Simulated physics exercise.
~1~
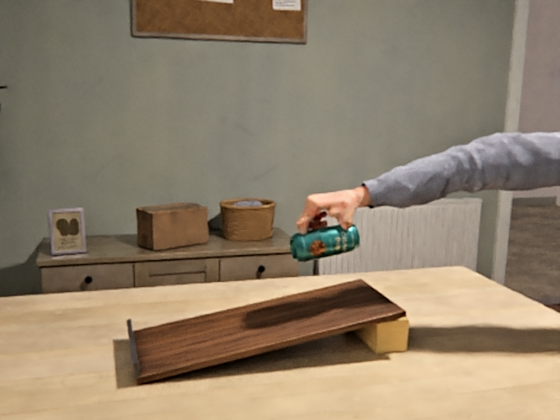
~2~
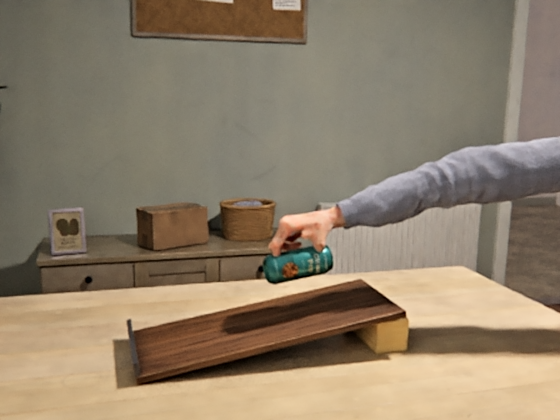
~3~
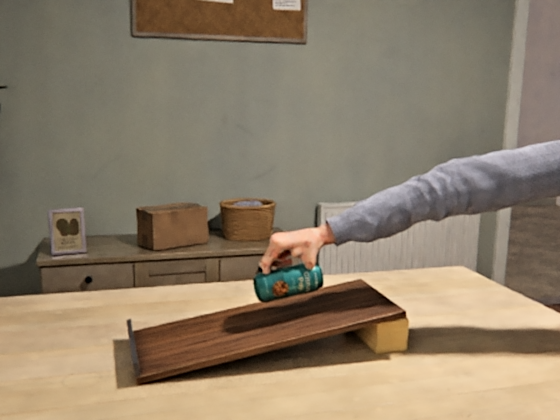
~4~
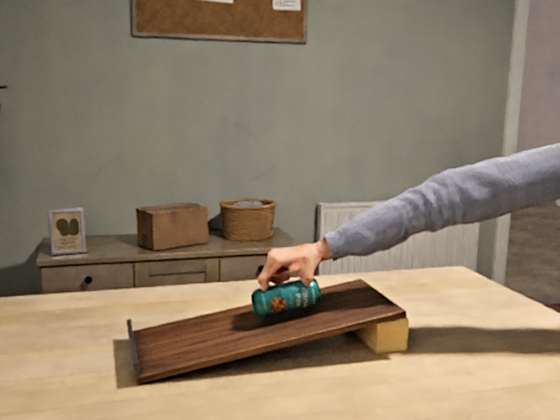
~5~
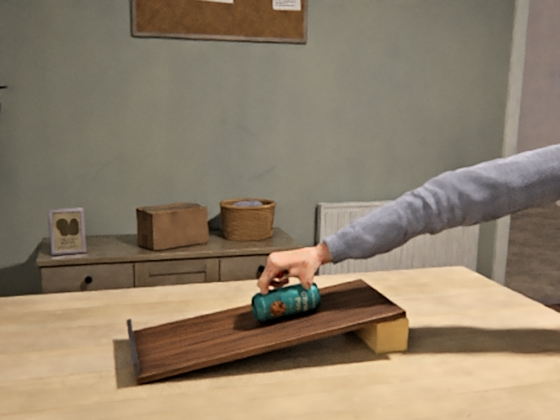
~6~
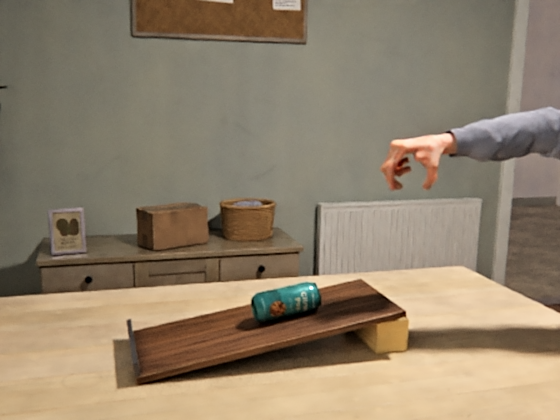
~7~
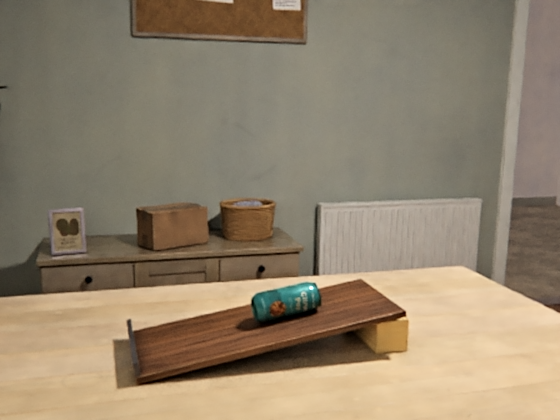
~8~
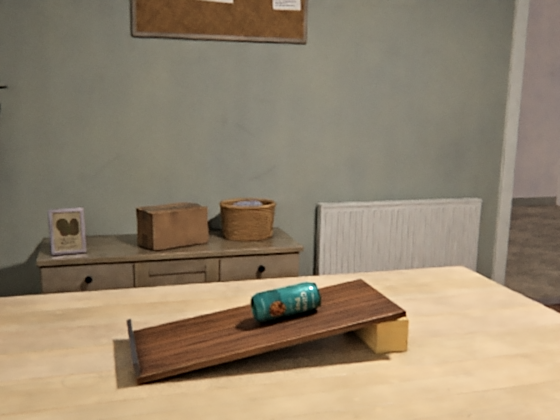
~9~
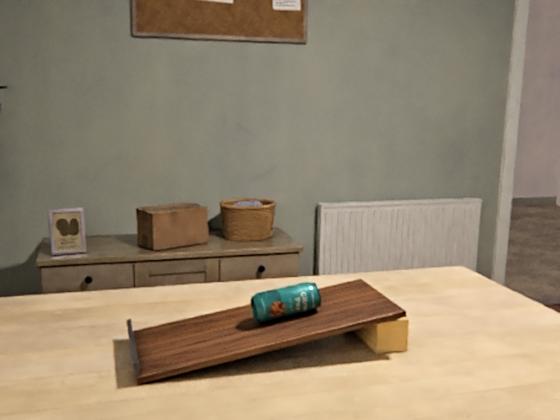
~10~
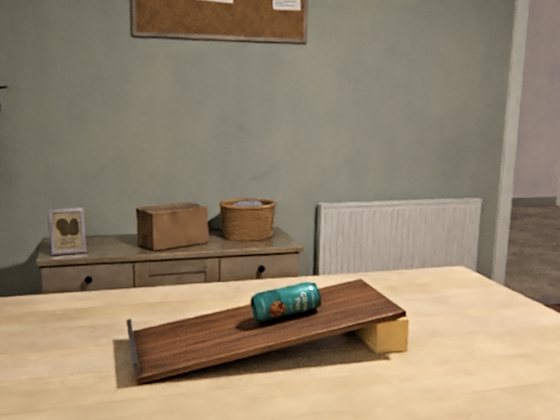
A turquoise can, held on its side by a hand reaching in from the right, hangs above a dark wooden board that slopes down to the left, its right end propped on a yellow block on a pale table. The hand carries the can left and downward, then lowers it onto the upper half of the slope. It holds the can there briefly, lets go, and draws back out of view to the right. The can neither slides nor rolls, and it ends resting on its side where it was placed.
